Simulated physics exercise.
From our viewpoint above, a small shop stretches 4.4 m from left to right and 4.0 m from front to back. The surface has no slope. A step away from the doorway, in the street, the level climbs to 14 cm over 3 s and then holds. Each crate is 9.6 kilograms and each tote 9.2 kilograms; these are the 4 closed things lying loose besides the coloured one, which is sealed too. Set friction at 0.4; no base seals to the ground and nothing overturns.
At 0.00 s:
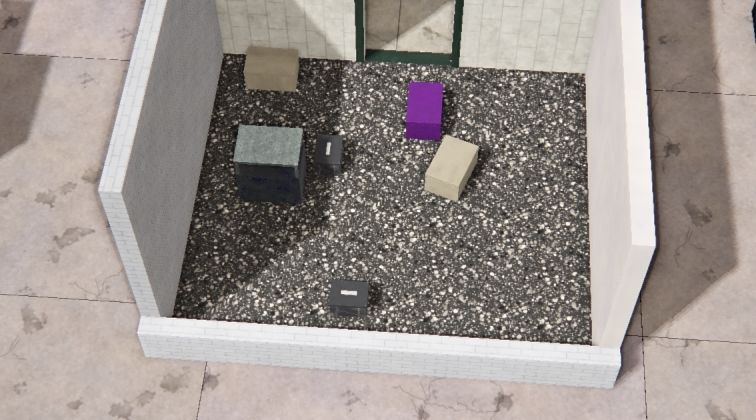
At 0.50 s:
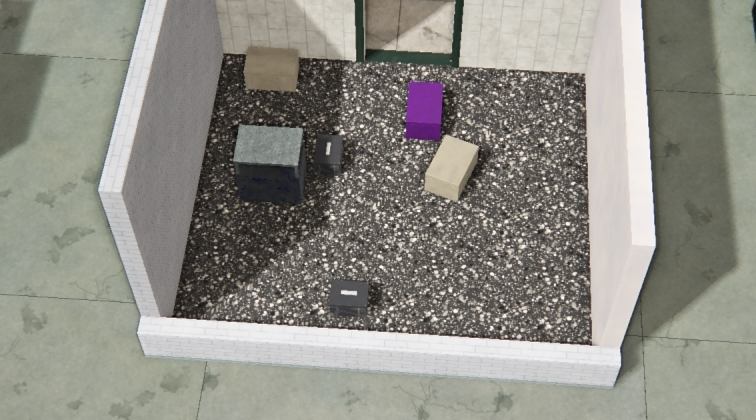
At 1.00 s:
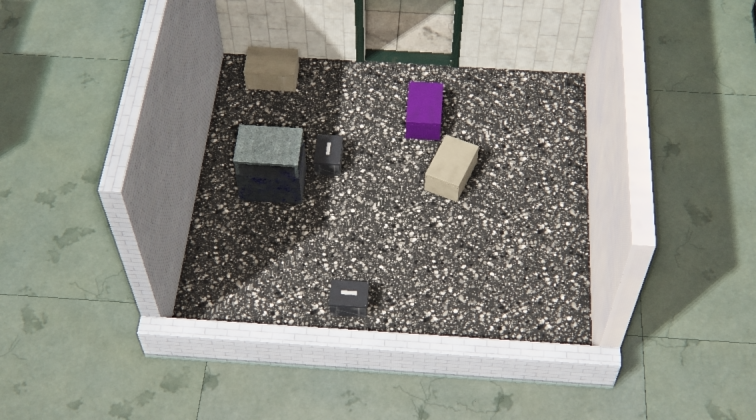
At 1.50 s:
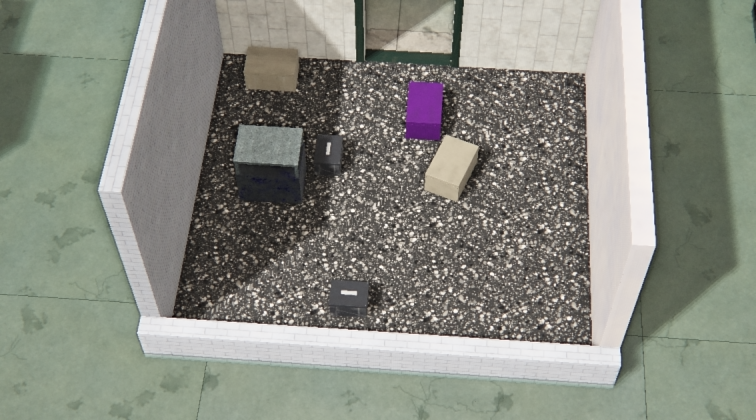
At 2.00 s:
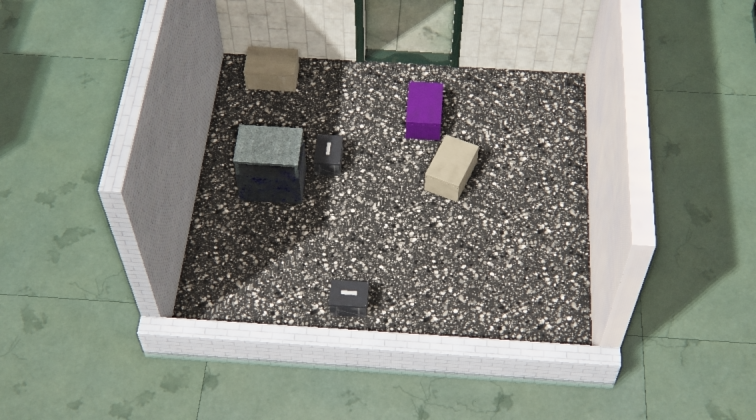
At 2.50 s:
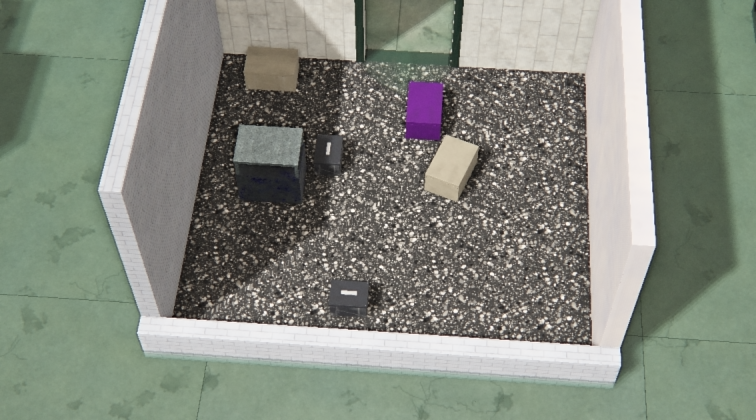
Greenish water covers the street, then edges in at the doorway while the boxes stay still.
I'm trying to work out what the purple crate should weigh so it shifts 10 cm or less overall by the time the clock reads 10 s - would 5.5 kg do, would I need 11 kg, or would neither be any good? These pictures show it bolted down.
Looks to me like neither option works.
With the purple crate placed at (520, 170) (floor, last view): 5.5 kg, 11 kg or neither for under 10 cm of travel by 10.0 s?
Well, must use the heavier.
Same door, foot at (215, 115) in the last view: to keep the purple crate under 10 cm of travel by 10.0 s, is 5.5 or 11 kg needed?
Lab note: Both masses insufficient.
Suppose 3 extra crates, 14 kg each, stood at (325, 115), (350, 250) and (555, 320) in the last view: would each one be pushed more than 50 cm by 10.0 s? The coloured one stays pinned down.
In that order: More, under, under.
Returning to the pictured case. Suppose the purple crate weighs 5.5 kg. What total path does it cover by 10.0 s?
It would cover some 400 cm all told.
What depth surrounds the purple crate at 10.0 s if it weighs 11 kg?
4 cm, roughly.
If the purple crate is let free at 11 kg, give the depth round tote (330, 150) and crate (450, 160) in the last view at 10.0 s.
Some 3 cm at the first, some 3 cm at the second.
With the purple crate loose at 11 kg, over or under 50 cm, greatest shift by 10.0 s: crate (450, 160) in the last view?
That one is beyond half a metre, as it turns out.
After 3.5 s the purple crate would be 21 cm from its start with 5.5 kg and 10 cm from its start with 11 kg; 3 cm of water round it then.
After 4.5 s the purple crate would be 68 cm from its start with 5.5 kg and 56 cm from its start with 11 kg; 3 cm of water round it then.
After 7.0 s the purple crate would be 277 cm from its start with 5.5 kg and 152 cm from its start with 11 kg; 3 cm of water round it then.
After 10.0 s the purple crate would be 306 cm from its start with 5.5 kg and 235 cm from its start with 11 kg; 4 cm of water round it then.
